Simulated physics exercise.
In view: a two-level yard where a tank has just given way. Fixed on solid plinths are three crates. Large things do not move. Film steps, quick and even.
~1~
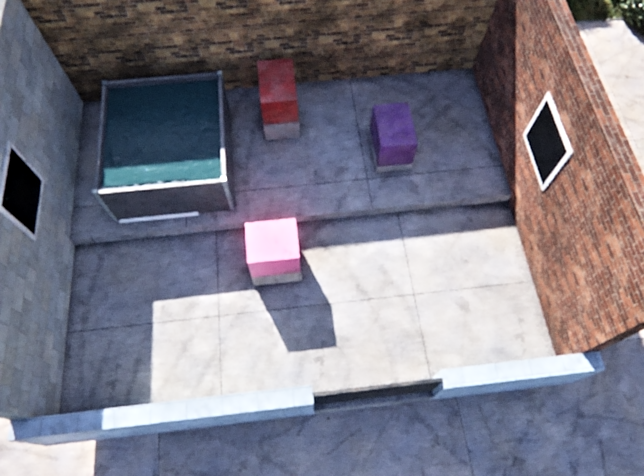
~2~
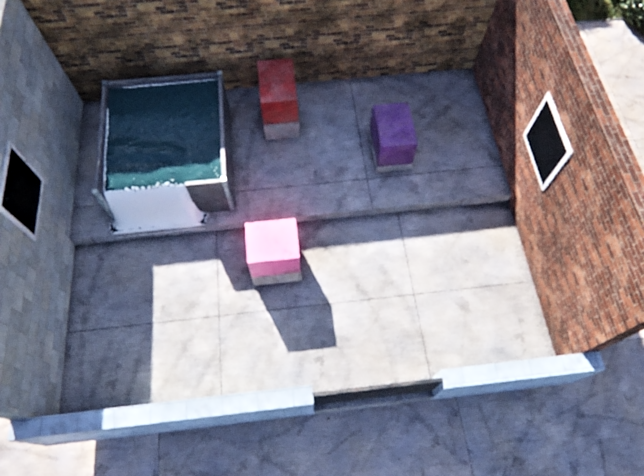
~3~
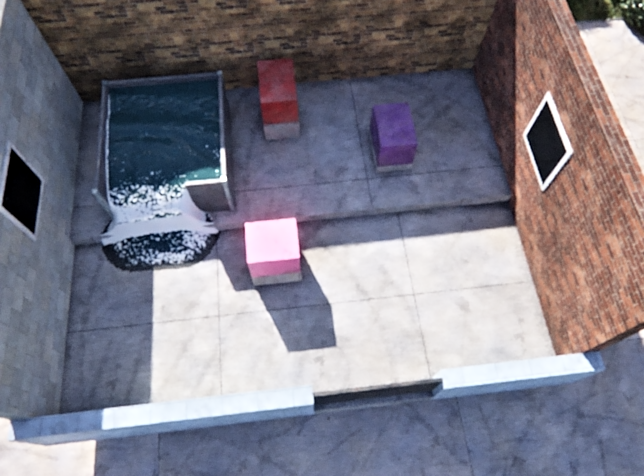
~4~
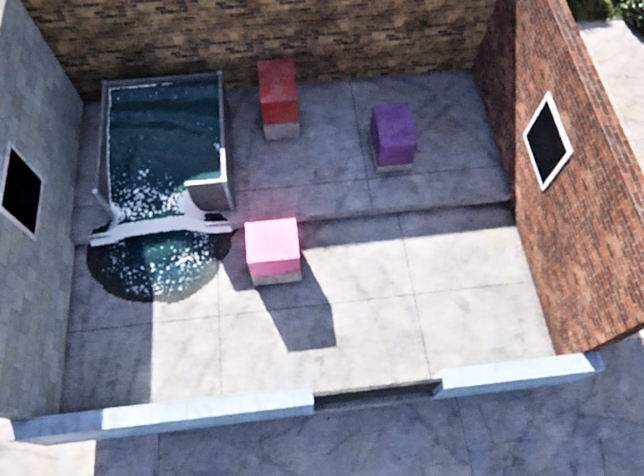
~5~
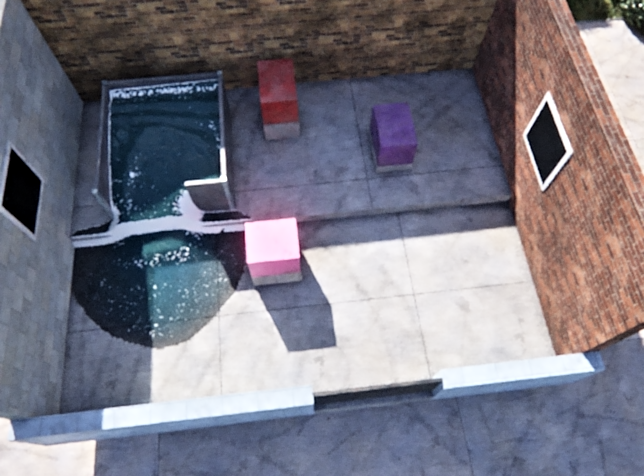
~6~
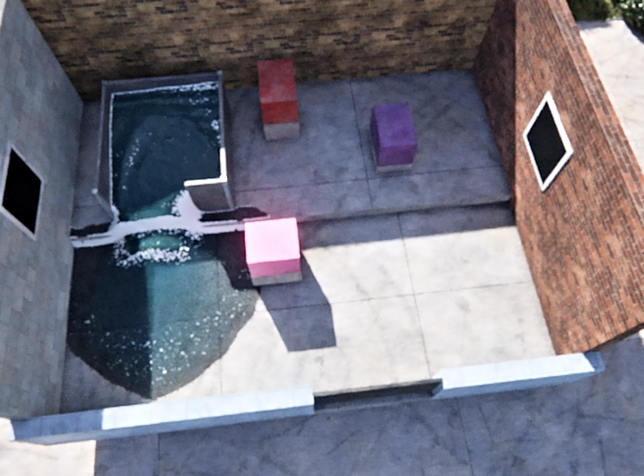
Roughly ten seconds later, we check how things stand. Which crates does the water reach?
The pink crate is not reached; the red crate is not reached; the purple crate is not reached.
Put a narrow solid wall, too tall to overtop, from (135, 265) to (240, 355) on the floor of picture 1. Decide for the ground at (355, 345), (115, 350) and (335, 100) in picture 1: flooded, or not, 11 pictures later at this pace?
One by one: Soaked, soaked, spared.
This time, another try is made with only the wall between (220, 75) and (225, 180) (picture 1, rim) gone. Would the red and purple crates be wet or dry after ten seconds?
Red crate gets drenched; purple crate gets drenched.
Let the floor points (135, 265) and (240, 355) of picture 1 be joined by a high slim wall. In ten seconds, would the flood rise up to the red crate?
Red: Left dry.
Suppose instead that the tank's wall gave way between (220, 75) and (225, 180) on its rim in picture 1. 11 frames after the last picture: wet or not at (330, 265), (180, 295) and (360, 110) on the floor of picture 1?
First: Reached by the flood. Second: Spared by the leak. Third: Reached by the flood.
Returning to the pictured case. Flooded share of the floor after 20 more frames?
My estimate is close to 55 per cent.
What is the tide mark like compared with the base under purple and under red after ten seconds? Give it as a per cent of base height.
20 and 0 %, roughly.
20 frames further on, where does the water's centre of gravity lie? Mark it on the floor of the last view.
Around pixel (212, 283).
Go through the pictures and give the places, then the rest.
Still water in the open tank at (163, 132), in the first frame.
Water pours out at (152, 204) and has run to (201, 222), in the second frame.
The front is at (204, 254), out from the gap at (154, 206), in the third frame.
Water pours out at (154, 207) and has run to (181, 296), in the fourth frame.
Water pours out at (154, 207) and has run to (177, 338), in the fifth frame.
The front is at (147, 391), out from the gap at (154, 208), in the sixth frame.
A moment on, water covers 25 % of the floor; the pink crate water round its plinth, the red crate not reached, the purple crate not reached.
Next, water covers 30 % of the floor; the pink crate water round its plinth, the red crate not reached, the purple crate not reached.
Then, water covers 55 % of the floor; the pink crate water round its plinth, the red crate not reached, the purple crate not reached.
Later, water covers 60 % of the floor; the pink crate water round its plinth, the red crate not reached, the purple crate water round its plinth.
In the end, water covers 60 % of the floor; the pink crate stayed above the water, the red crate stayed above the water, the purple crate stayed above the water.
